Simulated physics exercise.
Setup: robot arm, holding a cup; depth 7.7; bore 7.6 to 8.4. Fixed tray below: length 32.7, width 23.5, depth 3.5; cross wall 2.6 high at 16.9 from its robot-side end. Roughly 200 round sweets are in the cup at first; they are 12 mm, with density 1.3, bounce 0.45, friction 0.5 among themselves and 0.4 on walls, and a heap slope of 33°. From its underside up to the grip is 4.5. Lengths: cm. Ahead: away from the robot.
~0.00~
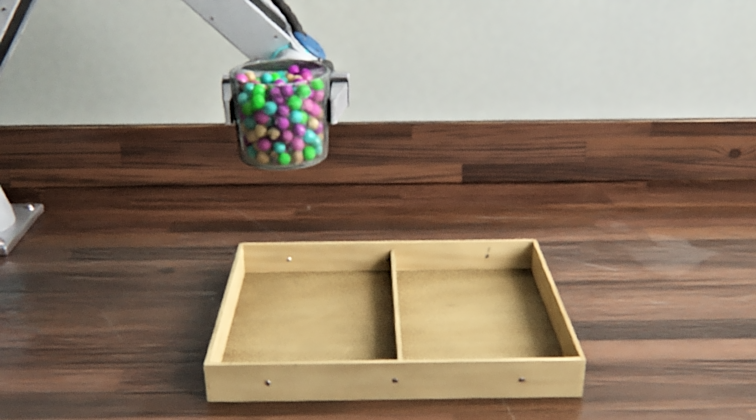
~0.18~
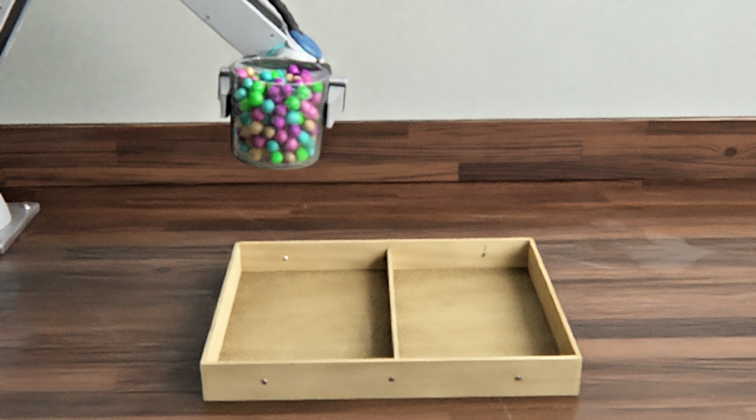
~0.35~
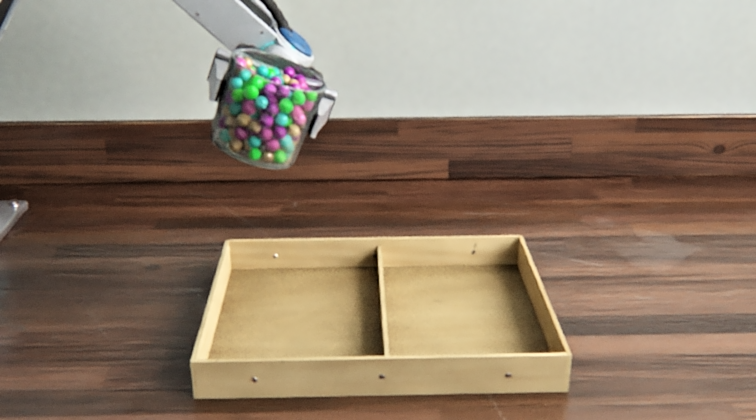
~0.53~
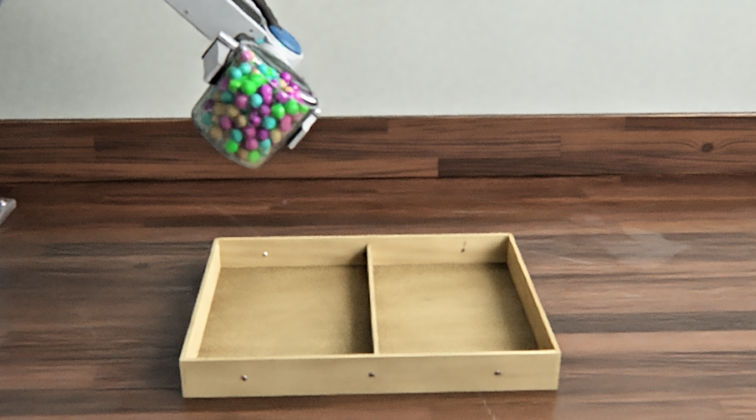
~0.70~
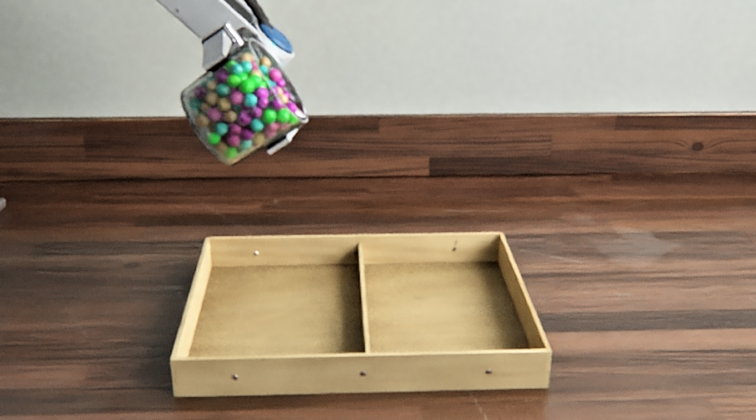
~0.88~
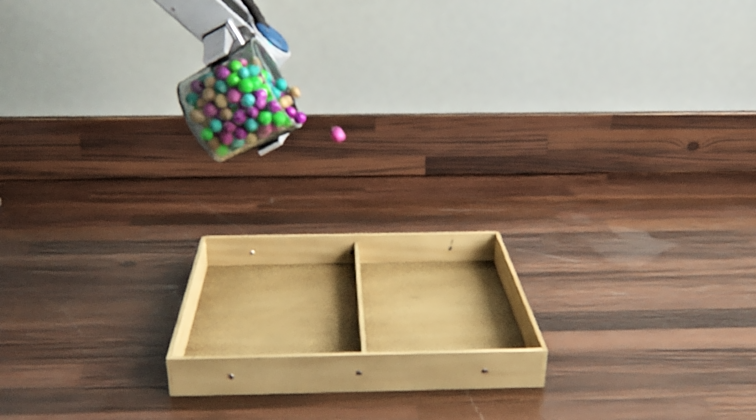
A clear cup packed with small round sweets in pink, green, turquoise and gold hangs from a robot arm reaching in from the upper left, seen from the front and slightly above. Below it, an empty pale wooden tray with one divider sits on dark wood planks before a grey wall. The arm tilts the cup rightward and one pink sweet leaves it, while the view shifts slightly right.
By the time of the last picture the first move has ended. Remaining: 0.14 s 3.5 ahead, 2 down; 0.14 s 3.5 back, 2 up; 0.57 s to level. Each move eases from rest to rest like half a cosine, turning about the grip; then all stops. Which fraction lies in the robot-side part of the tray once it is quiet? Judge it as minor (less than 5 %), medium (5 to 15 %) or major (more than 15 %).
Medium, 5 to 15 %.
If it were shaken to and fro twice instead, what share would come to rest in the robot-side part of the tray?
It would come to around 10 %.
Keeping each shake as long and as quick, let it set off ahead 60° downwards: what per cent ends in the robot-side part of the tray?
About 0 per cent.
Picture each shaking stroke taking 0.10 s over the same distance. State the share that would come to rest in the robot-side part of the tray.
Estimate: Close to 10 percent.
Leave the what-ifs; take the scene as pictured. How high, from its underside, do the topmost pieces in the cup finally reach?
Around 8.0 cm above the underside.
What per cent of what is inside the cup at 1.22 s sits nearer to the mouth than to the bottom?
Roughly 45 per cent.
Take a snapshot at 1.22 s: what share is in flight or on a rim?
I'd put it near 10 per cent.
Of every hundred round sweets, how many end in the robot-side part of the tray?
8 per cent, give or take.
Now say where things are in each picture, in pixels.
In the first frame, the cup middle at (282, 115), level; upper third of the load around (283, 92), from x 240 to 320, top at y 70; 198 in the cup.
In the second frame, the cup middle at (277, 114), tilted 6° forward; upper third of the load around (279, 91), from x 240 to 315, top at y 70.
In the third frame, the cup middle at (265, 111), tilted 21° forward; upper third of the load around (265, 88), from x 225 to 310, top at y 65.
In the fourth frame, the cup middle at (253, 108), tilted 41° forward; upper third of the load around (249, 86), from x 210 to 300, top at y 55.
In the fifth frame, the cup middle at (242, 105), tilted 56° forward; upper third of the load around (242, 84), from x 195 to 290, top at y 60.
In the sixth frame, the cup middle at (238, 104), tilted 62° forward; upper third of the load around (234, 83), from x 190 to 335, top at y 60; 197 in the cup, 1 in flight or on a rim.
After 1.22 s, tilted 60° forward, highest piece 25 above the table; 169 in the cup, 8 in the far-side part, 1 in the robot-side part, 20 in flight or on a rim.
After 1.56 s, tilted 13° forward, highest piece 26 above the table; 168 in the cup, 16 in the robot-side part, 13 in the far-side part, 1 on the table or floor.
After 1.93 s, level, highest piece 27 above the table; 168 in the cup, 16 in the robot-side part, 13 in the far-side part, 1 on the table or floor.
After 2.98 s, level, highest piece 27 above the table; 168 in the cup, 16 in the robot-side part, 13 in the far-side part, 1 on the table or floor.
In the end, 168 in the cup, 16 in the robot-side part, 13 in the far-side part, 1 on the table or floor. That is 8 % in the robot-side part of the tray.
